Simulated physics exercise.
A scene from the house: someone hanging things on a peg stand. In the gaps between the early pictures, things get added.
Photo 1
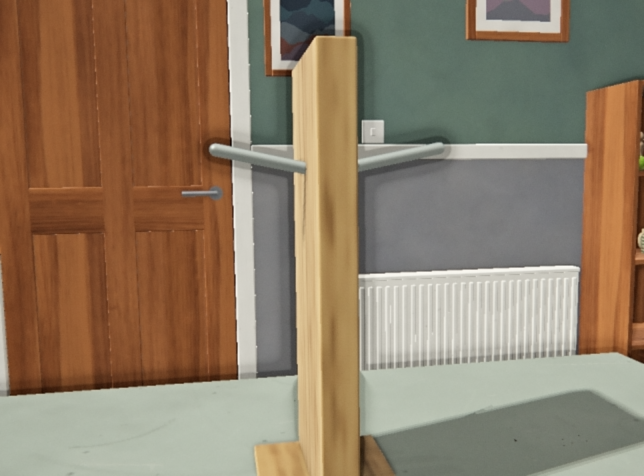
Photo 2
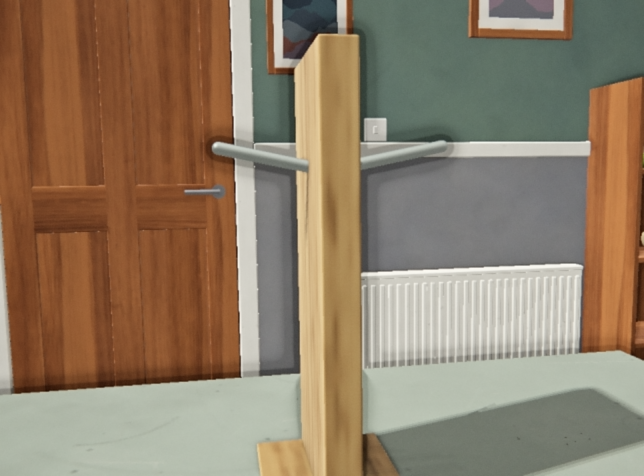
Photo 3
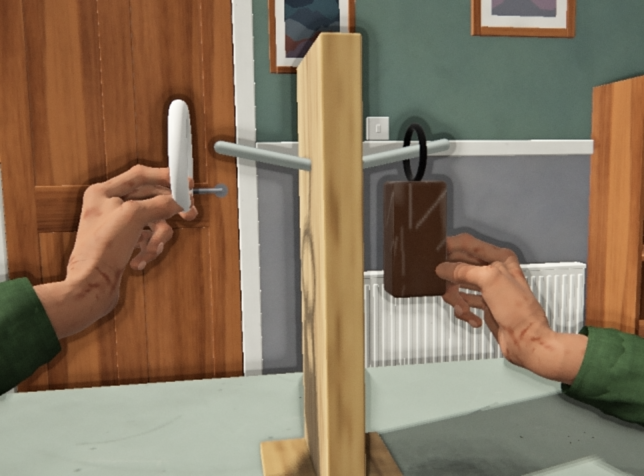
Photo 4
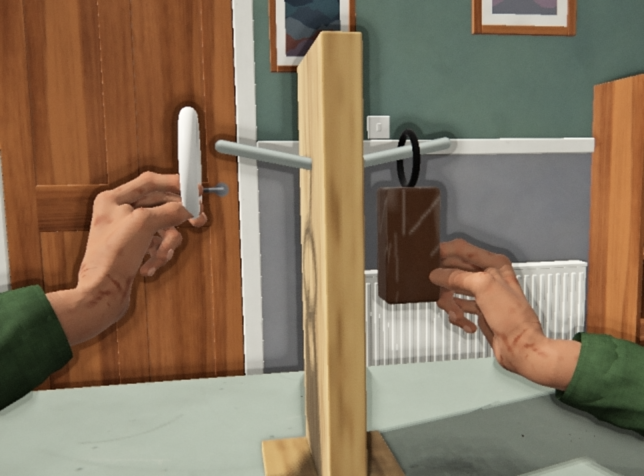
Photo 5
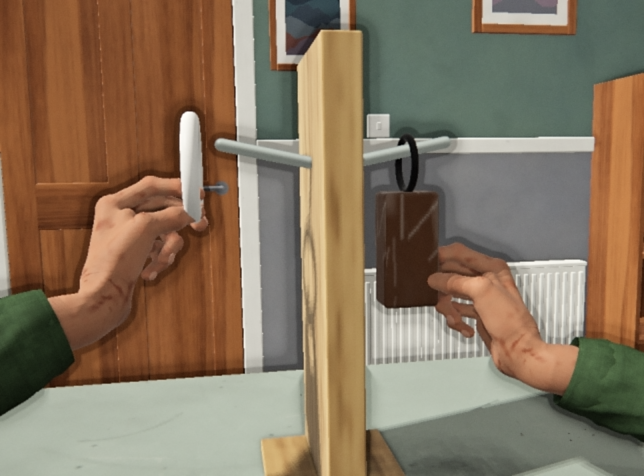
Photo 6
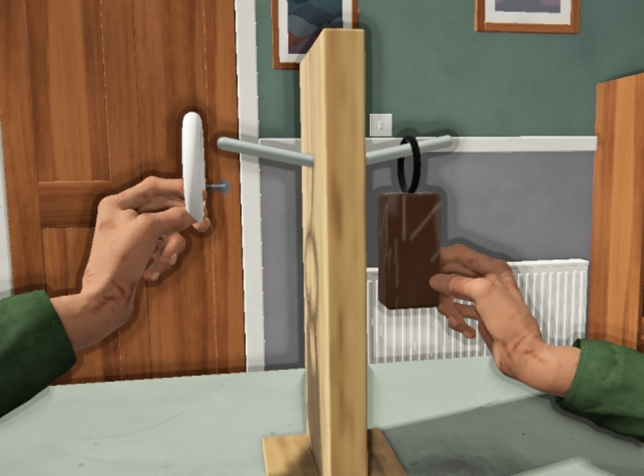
Two hands appear, holding a white ring and a brown pouch beside a wooden peg stand.
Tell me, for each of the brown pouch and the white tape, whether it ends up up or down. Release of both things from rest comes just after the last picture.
The brown pouch is kept up; the white tape goes down.
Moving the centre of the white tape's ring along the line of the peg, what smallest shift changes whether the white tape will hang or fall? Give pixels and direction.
A shift of 28 pixels to the right.
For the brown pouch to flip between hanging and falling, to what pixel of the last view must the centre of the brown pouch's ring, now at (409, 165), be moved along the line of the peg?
Around (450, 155).
Then, 0.14 s on from there, brown pouch at rest near (407, 223); white tape displaced a little near (197, 221).
Then, 0.22 s on from there, brown pouch at rest near (405, 223); white tape on its way down near (202, 334).
Then, 0.34 s on from there, brown pouch moving near (400, 224); white tape at the bottom near (206, 446).
In the end, the brown pouch remains hooked, near (378, 230); the white tape drops to the table, near (206, 446).
